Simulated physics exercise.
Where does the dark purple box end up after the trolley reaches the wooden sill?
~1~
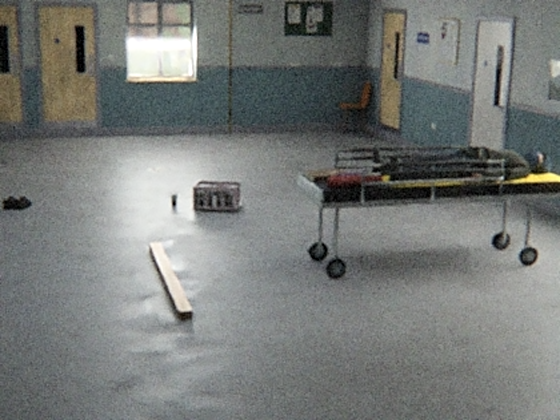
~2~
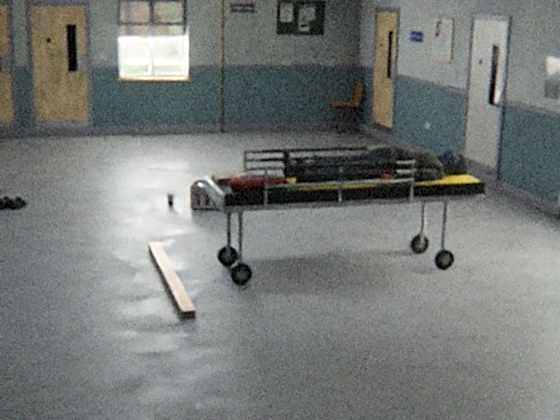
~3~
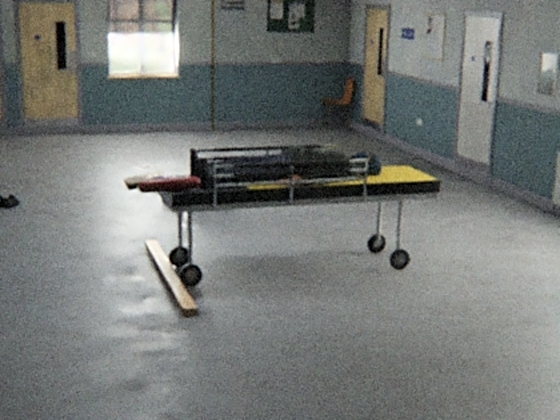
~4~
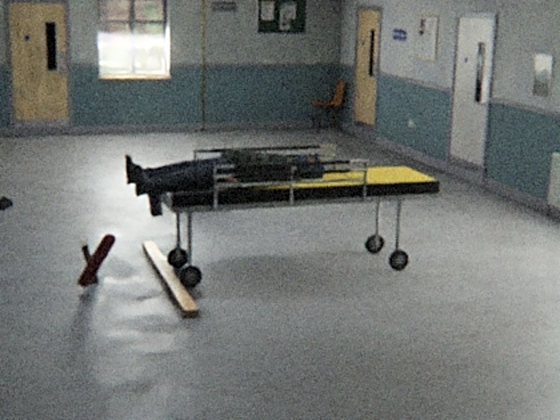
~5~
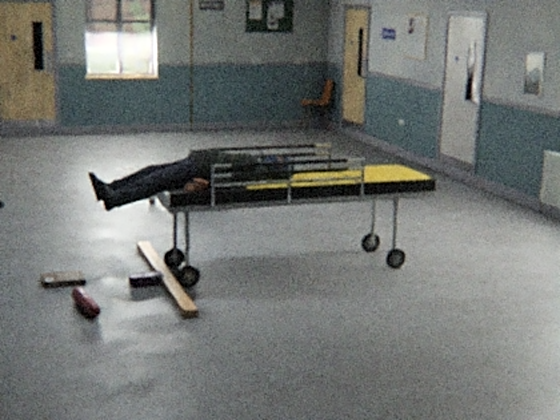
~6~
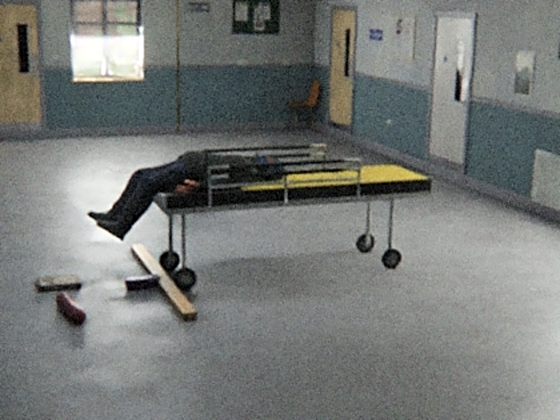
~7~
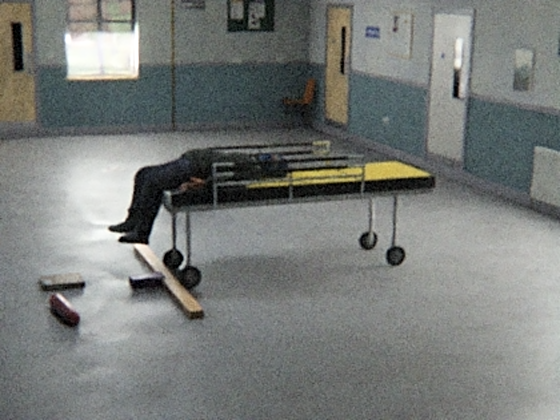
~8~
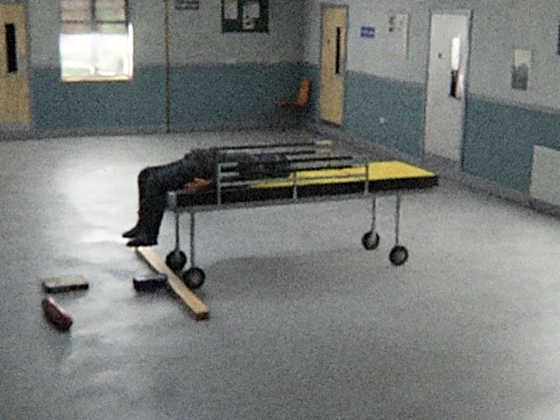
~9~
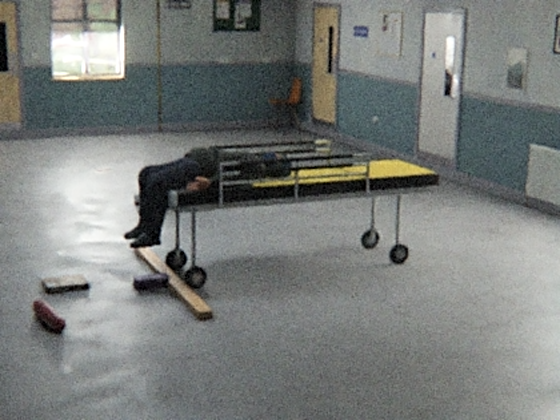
It comes off the left end of the trolley and ends up on the floor, beside the wooden sill.
